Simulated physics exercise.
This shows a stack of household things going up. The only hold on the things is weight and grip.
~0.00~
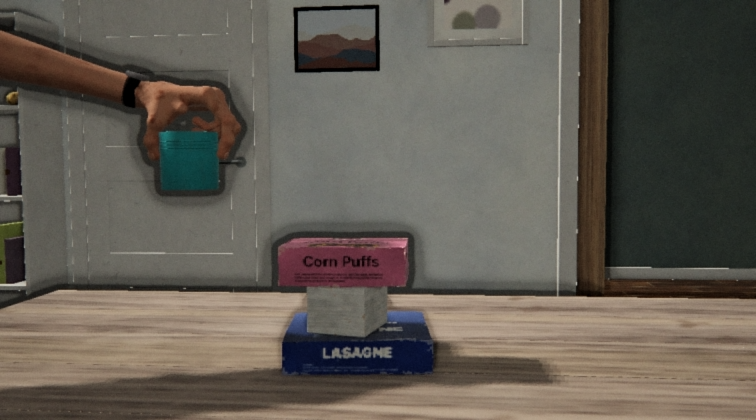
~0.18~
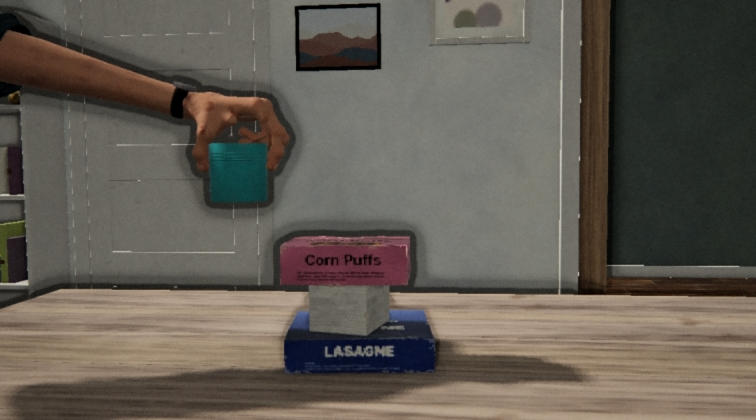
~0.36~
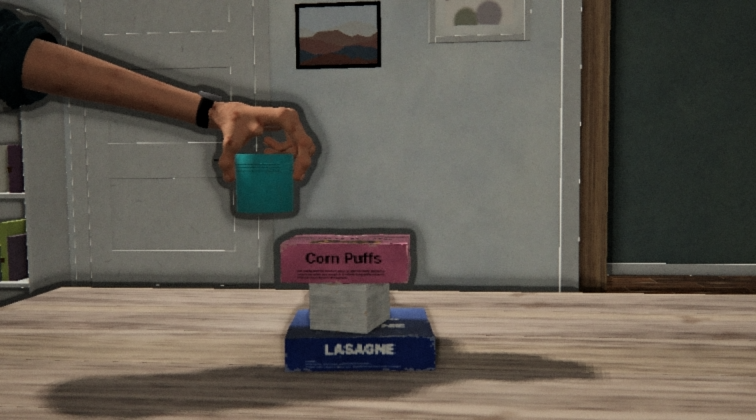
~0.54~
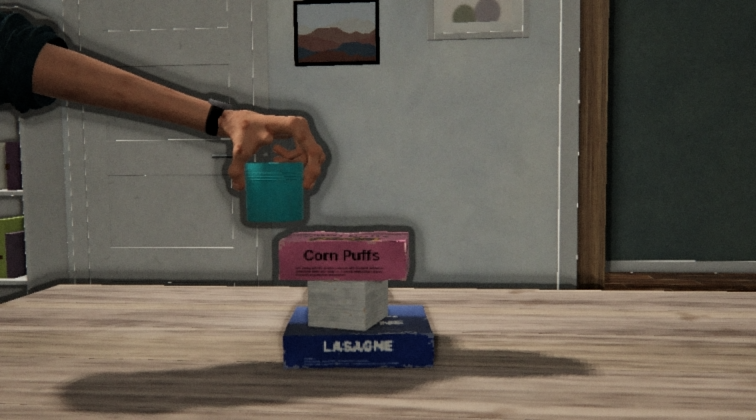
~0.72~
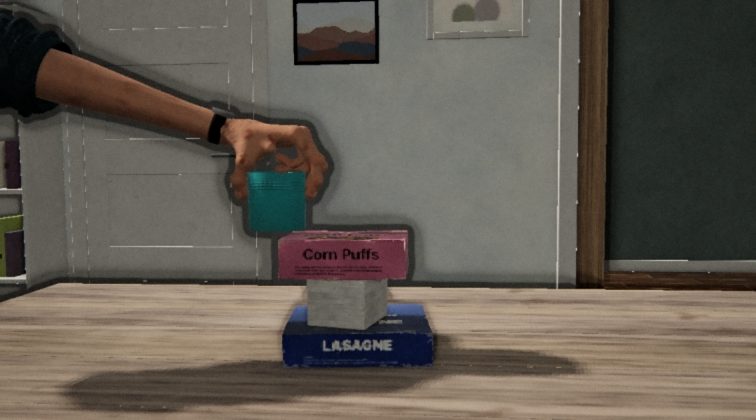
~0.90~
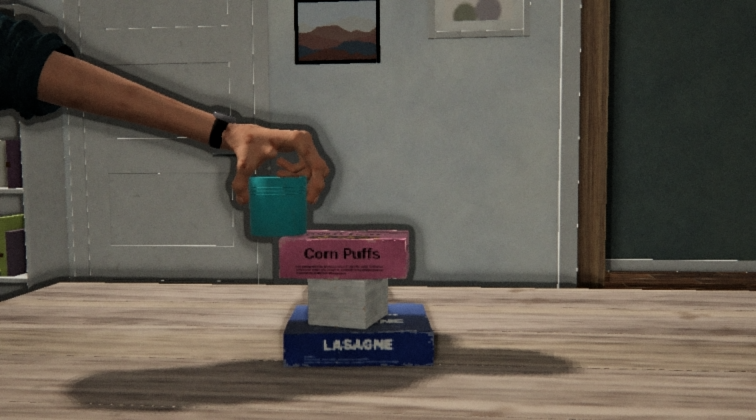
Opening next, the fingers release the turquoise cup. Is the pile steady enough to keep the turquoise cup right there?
No. Safe to say it doesn't work.
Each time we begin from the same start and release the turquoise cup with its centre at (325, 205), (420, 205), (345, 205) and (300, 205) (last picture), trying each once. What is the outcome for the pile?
Result per case: First still standing, second toppled, third still standing, fourth still standing.
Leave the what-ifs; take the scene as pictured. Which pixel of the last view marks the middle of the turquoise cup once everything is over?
Roughly pixel (255, 328) in the last picture.
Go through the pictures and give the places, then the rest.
In the first picture, on its way; turquoise cup (190, 161); white block (348, 304).
In the second picture, on its way; turquoise cup (238, 172); pink packet (348, 260).
In the third picture, on its way; turquoise cup (265, 183); blue packet (361, 337).
In the fourth picture, on its way; turquoise cup (275, 191); white block (349, 298).
In the fifth picture, on its way; turquoise cup (277, 200); pink packet (346, 254).
In the sixth picture, in place under the hand; turquoise cup (278, 205); blue packet (359, 333).
After 1.20 s, turquoise cup now fallen.
After 1.30 s, things are still on the move.
After 1.40 s, as before.
After 2.50 s, nothing new.
At rest (4.0 s), fallen, turquoise cup; the other 3 in place. Seen from the same camera at the end, turquoise cup near (255, 328). The pile comes apart.
